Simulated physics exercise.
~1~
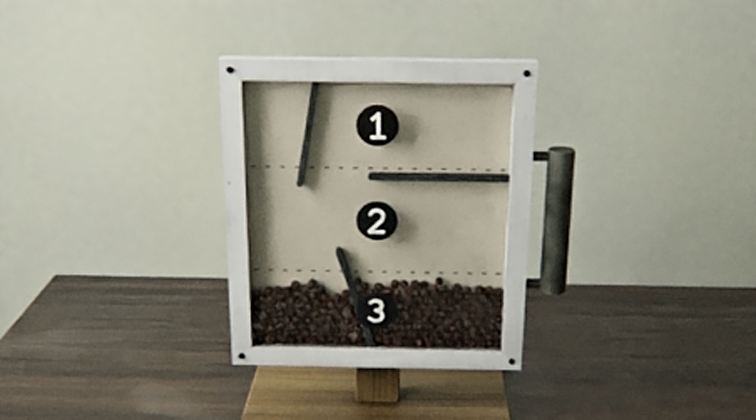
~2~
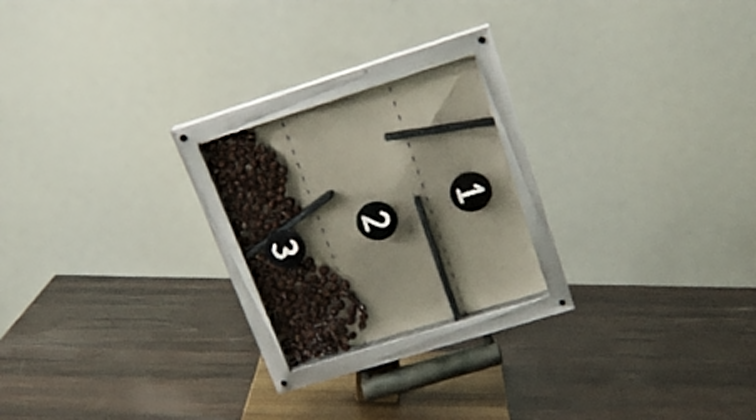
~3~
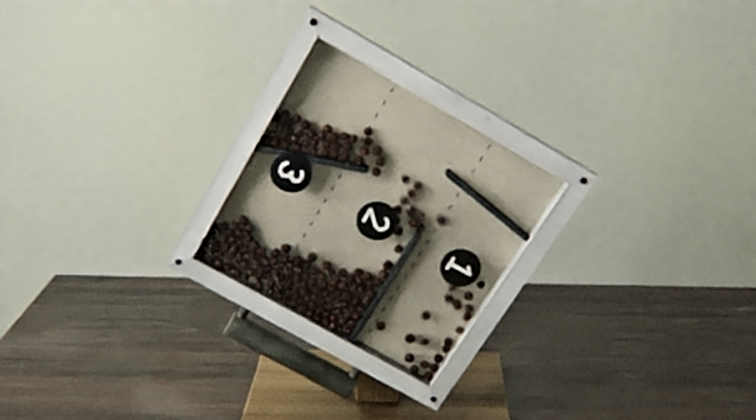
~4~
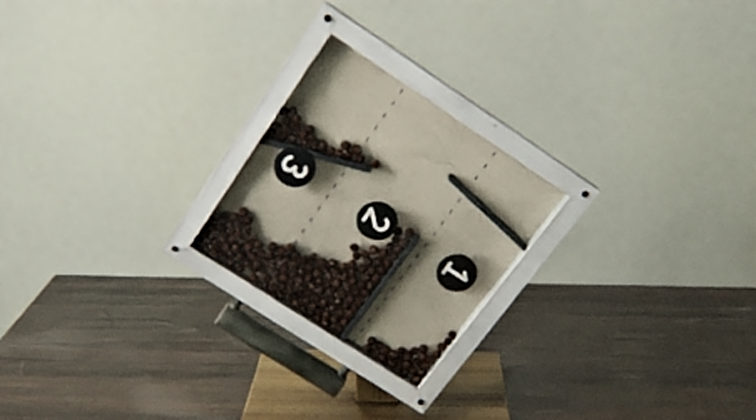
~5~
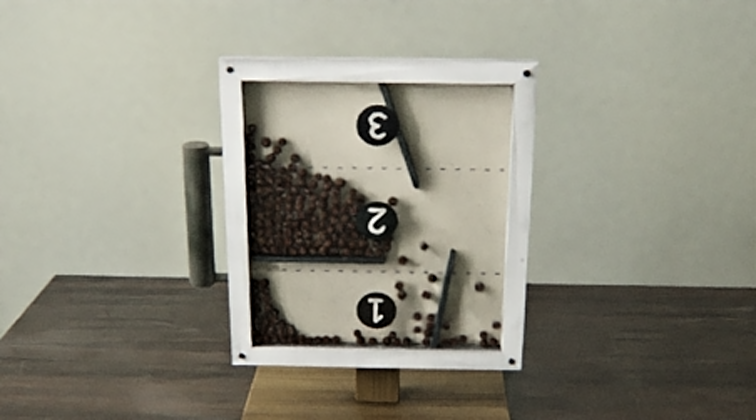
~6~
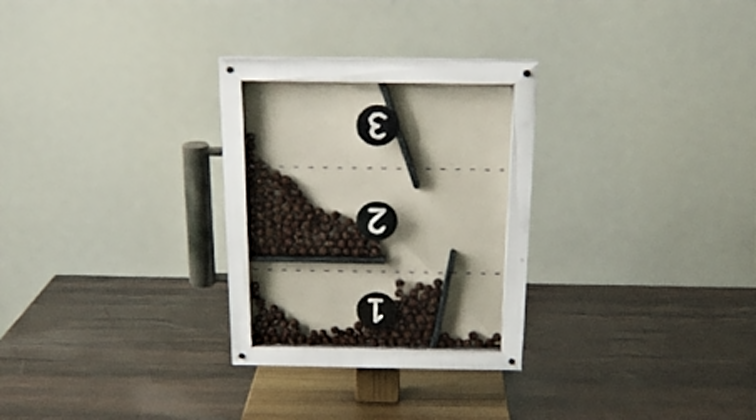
A clear-fronted square box of small dark pills turned clockwise, paused partway, then went on until it was upside down, the pills sliding past the inner bars and settling half on the middle ledge and half in the band marked one.
